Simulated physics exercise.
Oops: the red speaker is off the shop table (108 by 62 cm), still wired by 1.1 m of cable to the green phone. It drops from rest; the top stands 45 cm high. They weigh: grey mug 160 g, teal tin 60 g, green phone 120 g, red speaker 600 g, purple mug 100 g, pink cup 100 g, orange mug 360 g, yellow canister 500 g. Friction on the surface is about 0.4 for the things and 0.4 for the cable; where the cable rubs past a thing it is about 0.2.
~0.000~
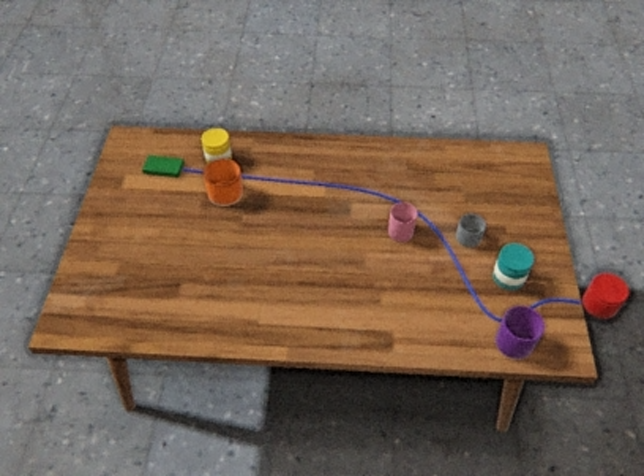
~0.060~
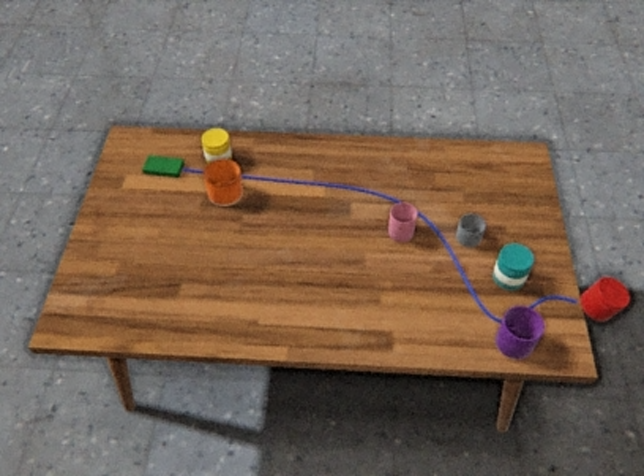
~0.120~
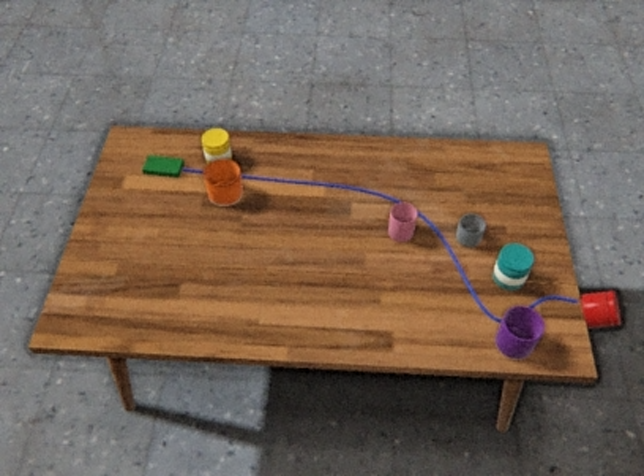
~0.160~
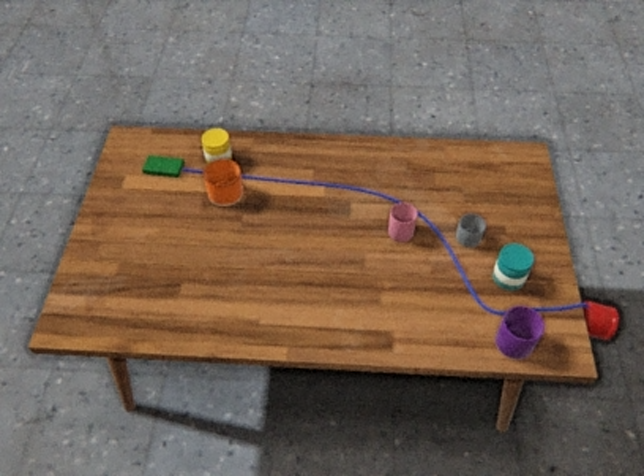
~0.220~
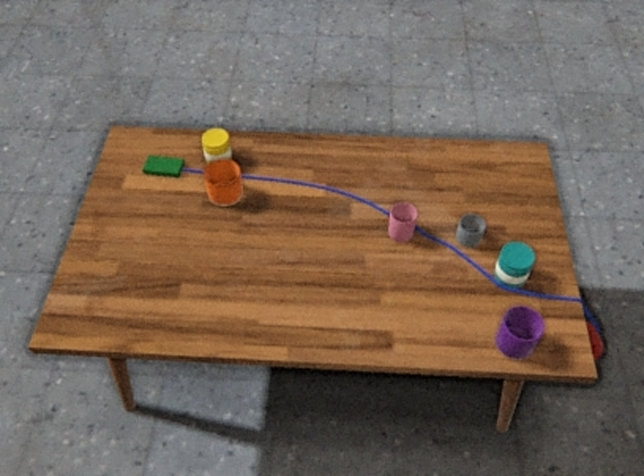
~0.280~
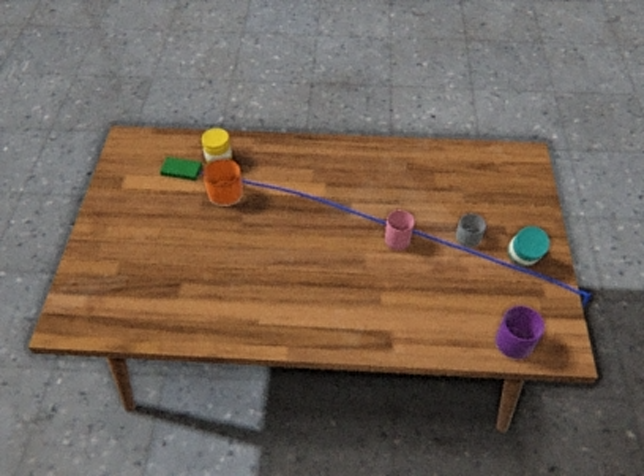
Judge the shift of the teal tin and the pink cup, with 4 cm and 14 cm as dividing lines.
Result: Teal tin ends far away, pink cup shifts a middling way.
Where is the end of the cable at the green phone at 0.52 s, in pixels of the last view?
Near (302, 196).
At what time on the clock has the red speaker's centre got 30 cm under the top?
About: 0.34 s.
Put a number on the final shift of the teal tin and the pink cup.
Teal tin off the top, pink cup 6 cm.
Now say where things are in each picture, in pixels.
The first frame shows shows, teal tin (517, 256); pink cup (404, 213); cable runs through (463, 275) (317, 184).
The second frame shows shows, red speaker (610, 291).
The third frame shows shows, red speaker (601, 310).
The fourth frame shows shows, red speaker (596, 320).
The fifth frame shows shows, teal tin (519, 255); red speaker (584, 342); cable runs through (582, 305).
The sixth frame shows shows, teal tin (533, 234); pink cup (401, 221); cable runs through (421, 234) (332, 204).
After 0.5 s, the cable's tail end at (302, 196); teal tin 23 cm off its start, pink cup 6 cm off its start, green phone 29 cm off its start.
After 0.7 s, the cable's tail end at (350, 210); teal tin over the edge, pink cup 6 cm off its start, green phone 41 cm off its start.
After 1.0 s, the cable's tail end at (351, 210); teal tin over the edge, pink cup 6 cm off its start at (396, 235), green phone 41 cm off its start at (332, 200).
After 1.2 s, the cable's tail end at (351, 210); teal tin over the edge, pink cup 6 cm off its start, green phone 41 cm off its start.
After 2.4 s, the cable's tail end at (351, 210); teal tin over the edge, pink cup 6 cm off its start at (396, 235), green phone 41 cm off its start at (332, 200), orange mug 9 cm off its start at (248, 192).
